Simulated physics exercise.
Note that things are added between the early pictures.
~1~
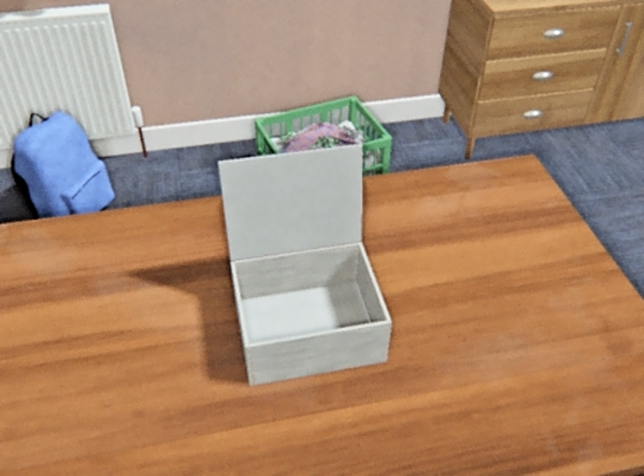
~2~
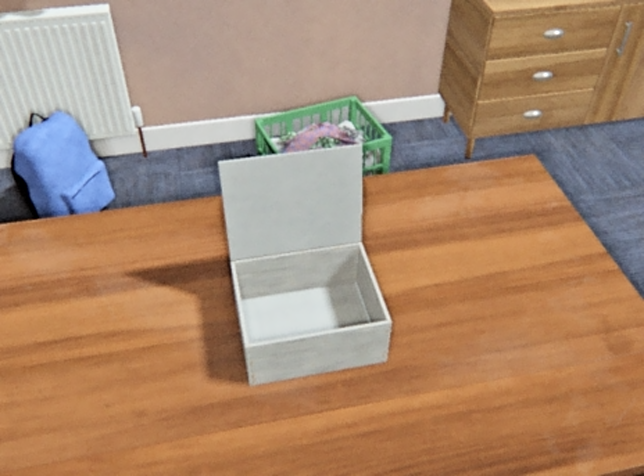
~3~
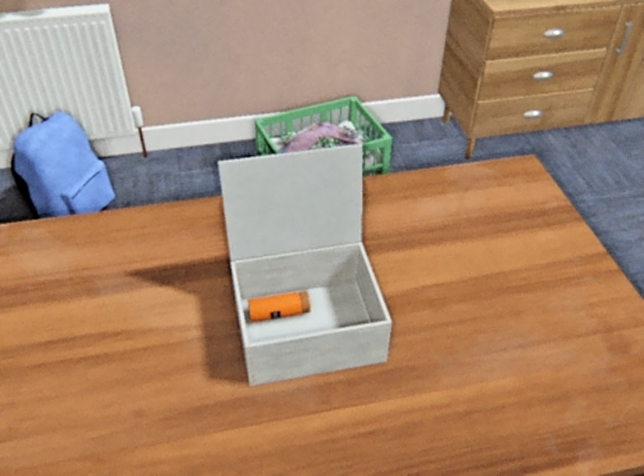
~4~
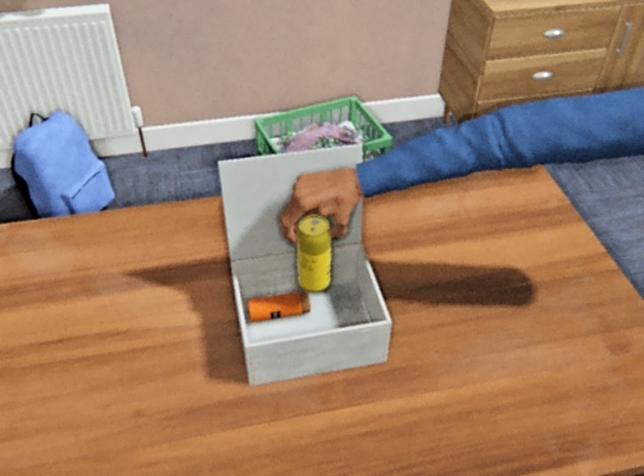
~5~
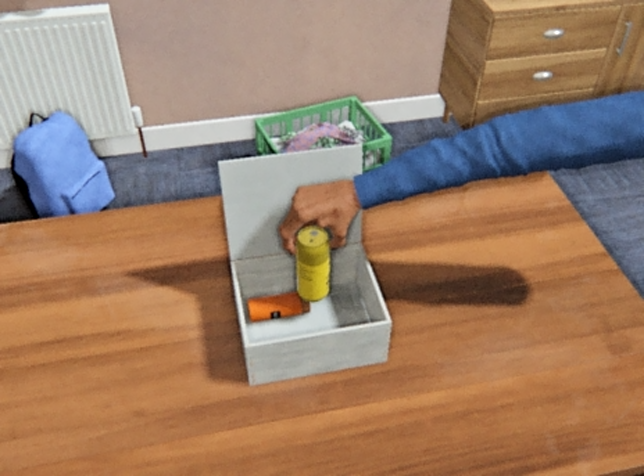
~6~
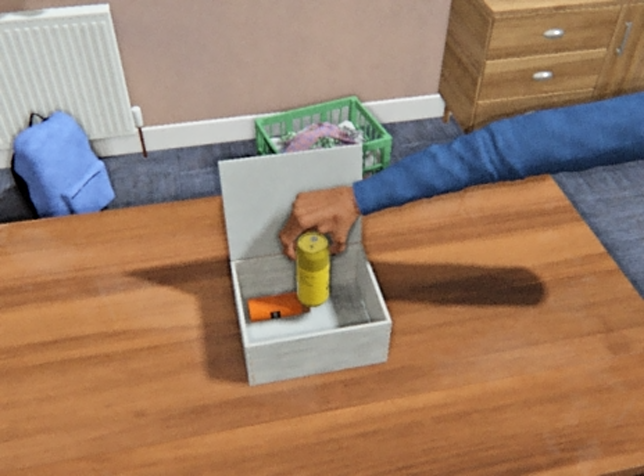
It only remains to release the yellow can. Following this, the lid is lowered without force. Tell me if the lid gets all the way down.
No gap.
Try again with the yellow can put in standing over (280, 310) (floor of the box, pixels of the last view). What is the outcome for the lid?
Lid: Open.
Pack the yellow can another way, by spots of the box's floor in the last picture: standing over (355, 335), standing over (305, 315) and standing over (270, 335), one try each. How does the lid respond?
In case one it remains open, in case two it ends up closed and in case three it remains open.
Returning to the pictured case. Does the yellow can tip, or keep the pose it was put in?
At the finish the yellow can goes crooked.
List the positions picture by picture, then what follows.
The last thing is not in view yet, in the first picture.
The last thing is not in view yet, in the second picture.
The last thing is not in view yet; orange shaker (279, 306), in the third picture.
Still above its spot; yellow can (314, 256); orange shaker (279, 306), in the fourth picture.
Still above its spot; yellow can (313, 266); orange shaker (279, 306), in the fifth picture.
Put in, still held; yellow can (313, 271); orange shaker (279, 306), in the sixth picture.
Then, 1.00 s after the last picture, lid starting down; yellow can on its side near (349, 312); orange shaker rolled a little.
Then, 1.70 s after the last picture, lid 48° above the rim; yellow can on its side near (349, 312); orange shaker rolled a little.
At rest, lid shut; tipped over in the box, yellow can; orange shaker in place. Seen from the same camera at the end, yellow can near (349, 312).
